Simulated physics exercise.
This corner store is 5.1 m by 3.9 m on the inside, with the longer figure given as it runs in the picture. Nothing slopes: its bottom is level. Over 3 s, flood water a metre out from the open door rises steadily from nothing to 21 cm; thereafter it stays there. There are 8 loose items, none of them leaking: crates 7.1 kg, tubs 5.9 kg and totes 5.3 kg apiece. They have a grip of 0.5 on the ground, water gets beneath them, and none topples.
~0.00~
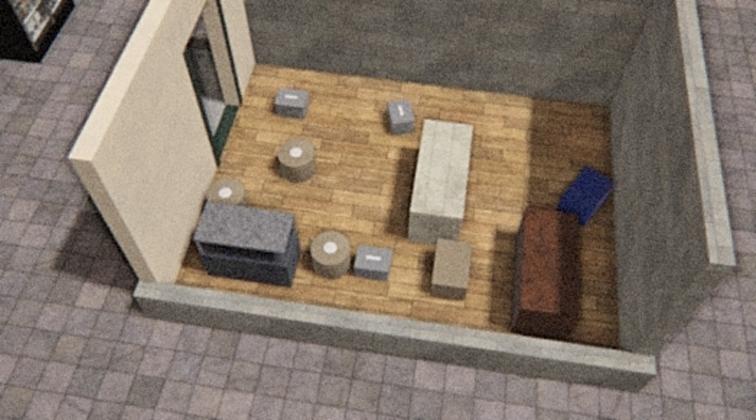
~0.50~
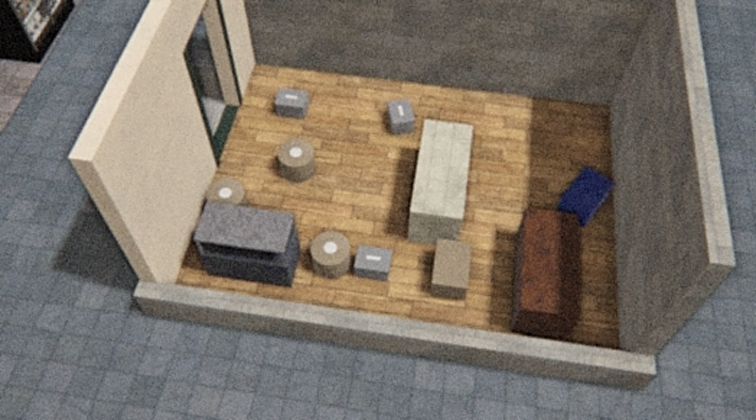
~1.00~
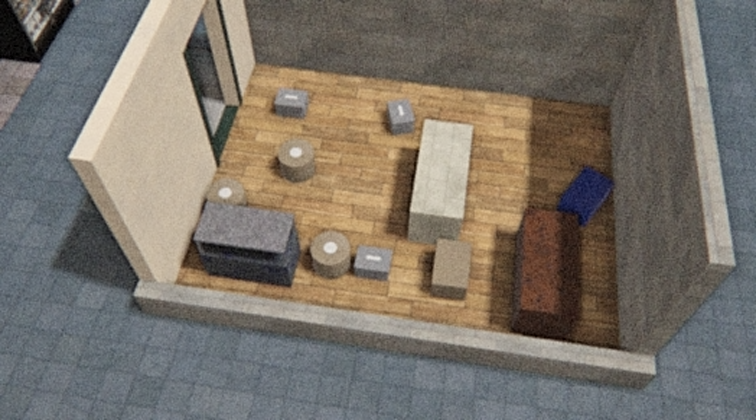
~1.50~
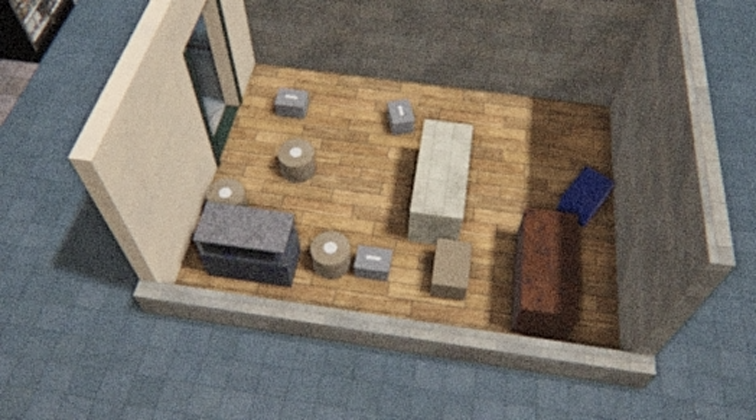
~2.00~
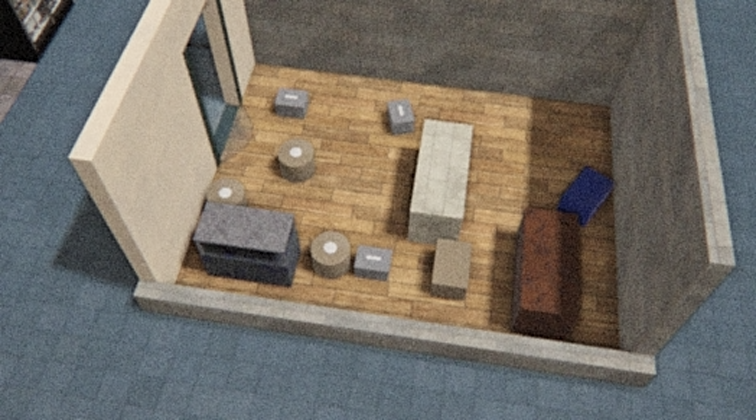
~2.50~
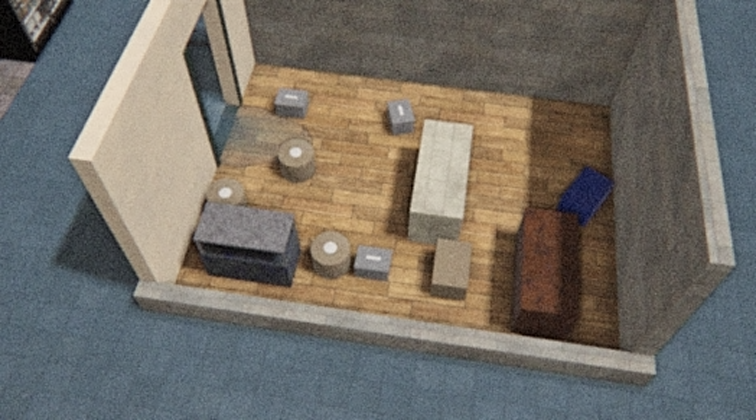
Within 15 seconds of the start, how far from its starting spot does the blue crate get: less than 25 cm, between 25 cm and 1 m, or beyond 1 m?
It winds up a bit off.
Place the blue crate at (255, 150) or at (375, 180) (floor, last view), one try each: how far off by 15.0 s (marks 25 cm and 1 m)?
Try one: Large displacement; try two: Large displacement.
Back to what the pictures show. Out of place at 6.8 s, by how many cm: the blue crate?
By that time, close to 0 cm.
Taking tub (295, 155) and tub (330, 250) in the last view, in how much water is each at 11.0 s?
Around 7 cm and 5 cm.
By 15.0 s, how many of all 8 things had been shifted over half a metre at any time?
Result: 6.
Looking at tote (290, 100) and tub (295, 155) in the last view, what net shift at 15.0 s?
In that order: 350 cm, 250 cm.
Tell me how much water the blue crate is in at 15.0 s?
14 cm or so.
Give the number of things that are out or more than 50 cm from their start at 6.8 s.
Result: 4.
After 3.5 s the blue crate is near (588, 189), 0.0 m from its start, aground; 0 afloat.
After 6.8 s the blue crate is near (588, 189), 0.0 m from its start, aground; 4 afloat.
After 11.0 s the blue crate is near (594, 217), 0.4 m from its start, afloat; 6 afloat.
After 15.0 s the blue crate is near (597, 213), 0.4 m from its start, afloat; 8 afloat.
